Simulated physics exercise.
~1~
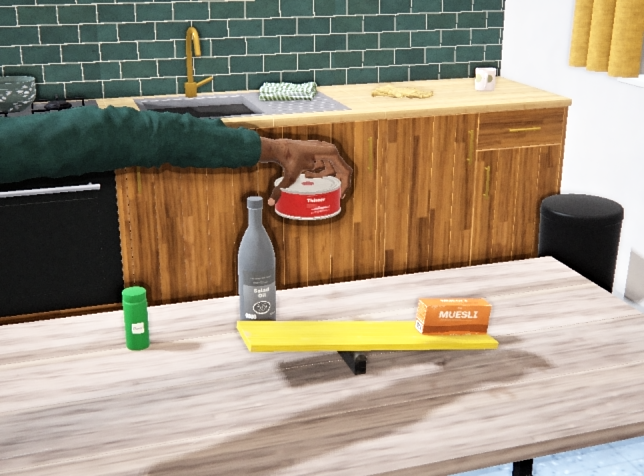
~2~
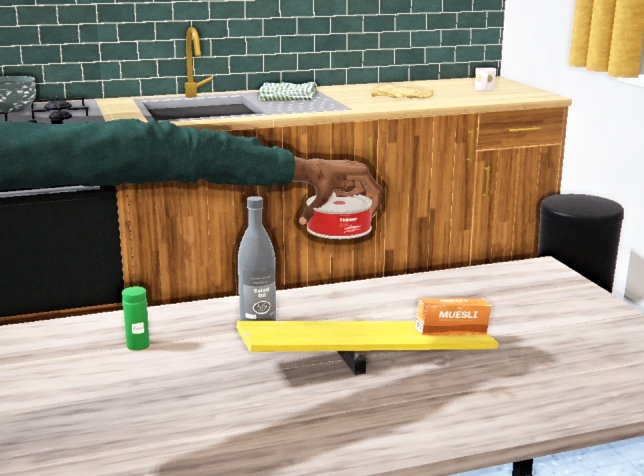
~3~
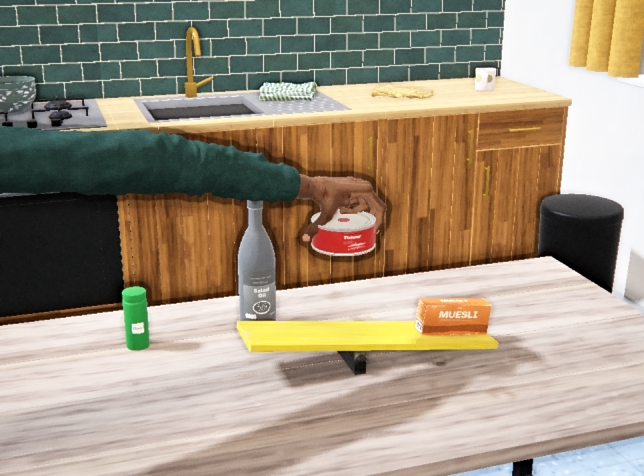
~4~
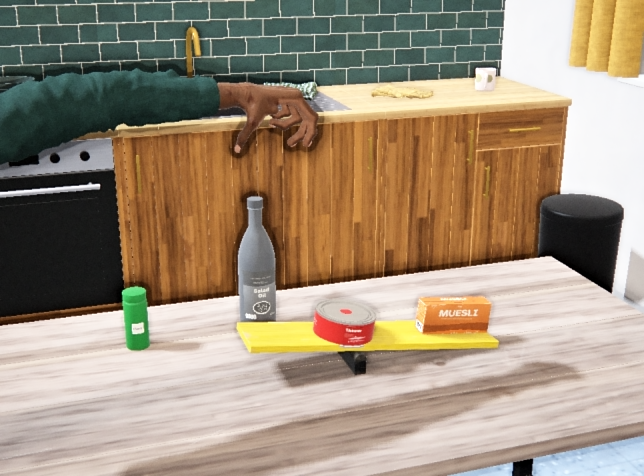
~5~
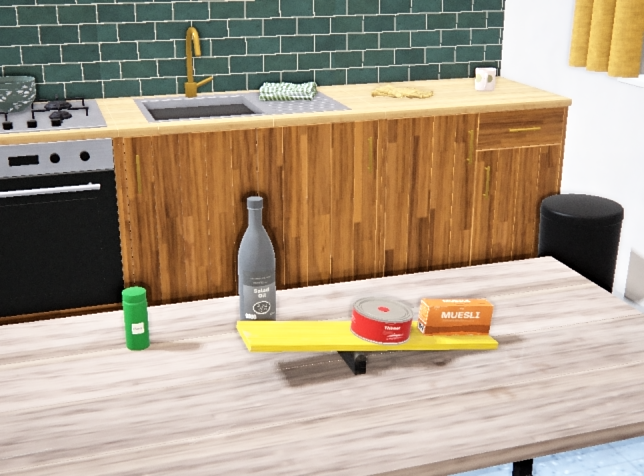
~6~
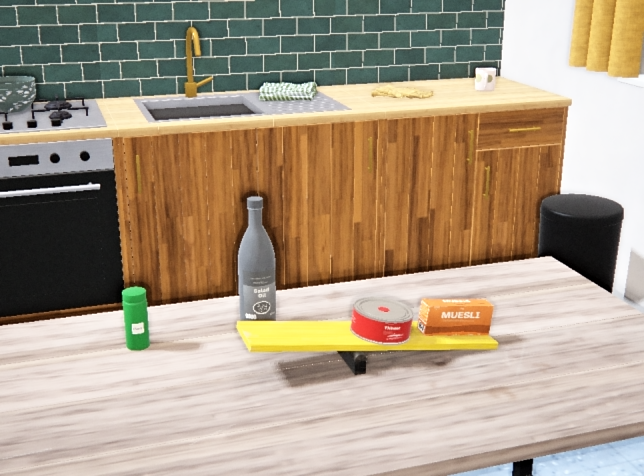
A dark-sleeved arm reaches in from the left, holding a red tub above a yellow plank that rests on a small dark block on a wooden table. The kitchen, with green tiles and wooden cupboards behind, is seen from slightly above by a still camera. An orange packet sits on the plank's right end, a grey bottle stands near its left end, and a green shaker stands farther left. The hand carries the tub rightward and lowers it, then lets go and draws back. The tub lands near the plank's middle, shifts right and rests beside the packet, the plank's tilt unchanged.
